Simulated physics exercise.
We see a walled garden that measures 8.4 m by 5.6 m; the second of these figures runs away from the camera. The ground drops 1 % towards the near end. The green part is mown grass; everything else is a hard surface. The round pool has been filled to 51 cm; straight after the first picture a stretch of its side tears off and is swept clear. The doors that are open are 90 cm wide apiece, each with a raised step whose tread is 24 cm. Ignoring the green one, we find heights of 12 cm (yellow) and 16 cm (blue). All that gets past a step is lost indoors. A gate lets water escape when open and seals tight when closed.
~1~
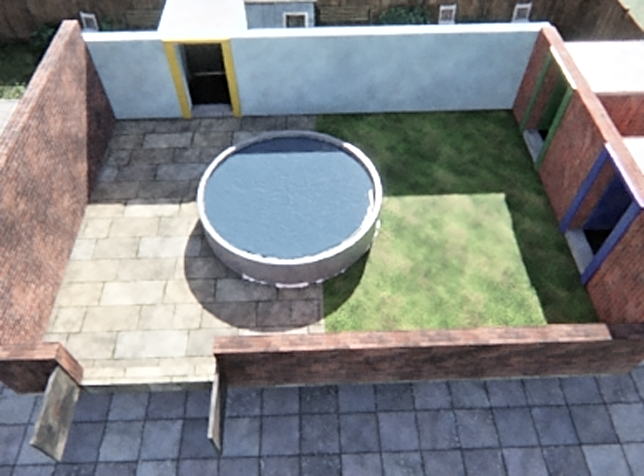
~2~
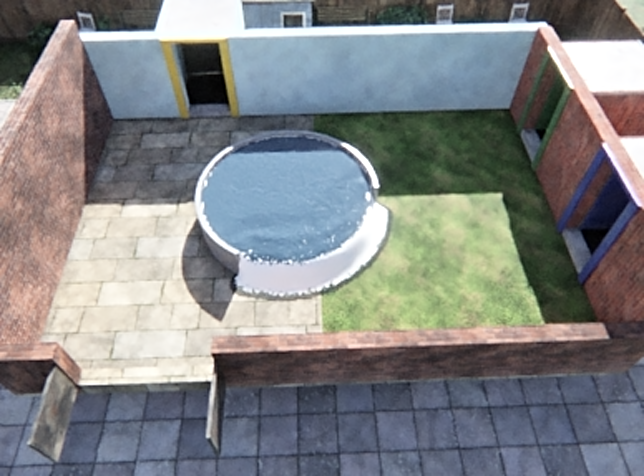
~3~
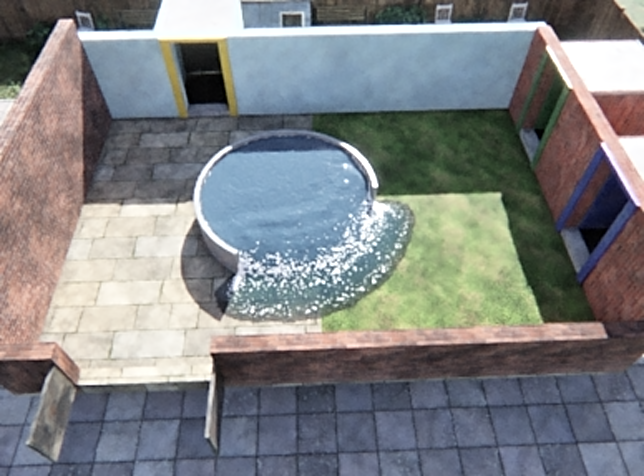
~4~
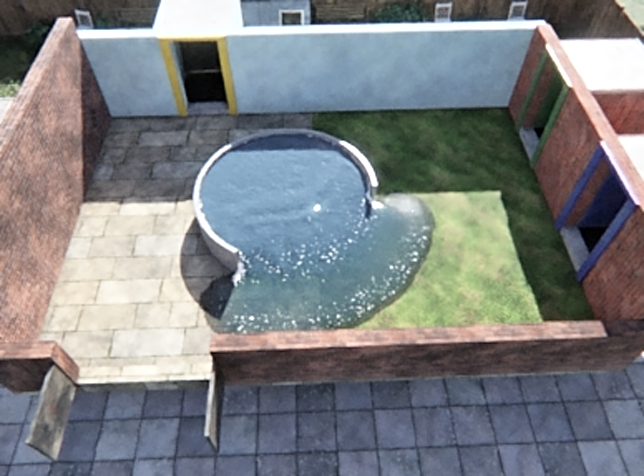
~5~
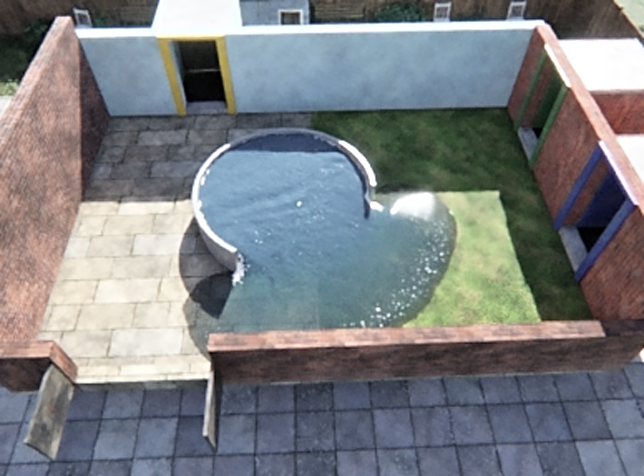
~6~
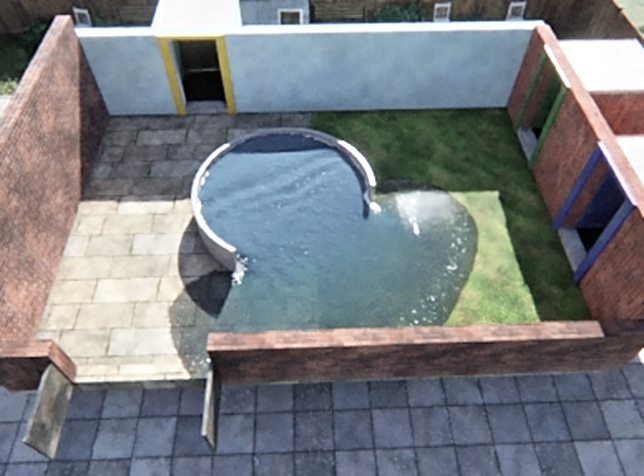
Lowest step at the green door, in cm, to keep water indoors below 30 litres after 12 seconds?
Roughly 6.5 cm.
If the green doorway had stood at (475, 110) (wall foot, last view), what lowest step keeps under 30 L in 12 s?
9.0 cm.
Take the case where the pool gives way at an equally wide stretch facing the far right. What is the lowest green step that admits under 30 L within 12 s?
Then roughly 21 cm.
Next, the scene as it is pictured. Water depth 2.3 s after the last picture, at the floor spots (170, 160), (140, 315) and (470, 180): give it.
Depths of roughly 0 cm, 4 cm and 2 cm, in that order.
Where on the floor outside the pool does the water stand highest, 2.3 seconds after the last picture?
(598, 348).
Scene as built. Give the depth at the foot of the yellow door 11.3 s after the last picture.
Roughly 6.0 cm deep.
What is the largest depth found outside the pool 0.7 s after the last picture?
34 cm.
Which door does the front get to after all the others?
Last of all is the yellow door.
Then, 0.7 s after the last picture water covers 30 % of the floor, deepest (34 cm) near (304, 358); it has not reached the green door.
Then, 2.3 s after the last picture water covers 45 % of the floor, deepest (40 cm) near (598, 348); it has not reached the green door.
Then, 11.3 s after the last picture water covers 100 % of the floor, deepest (10 cm) near (478, 308); 7 cm at the green door, 0 litres in over its 17 cm step.
At the green door as built, the water peaked near 12 cm, 7.5 s after the last picture.
With a step of 5.5 cm, 50 litres would have come in within the 12 s; with 7.5 cm, 18 litres. So under 30 litres takes about 6.5 cm.
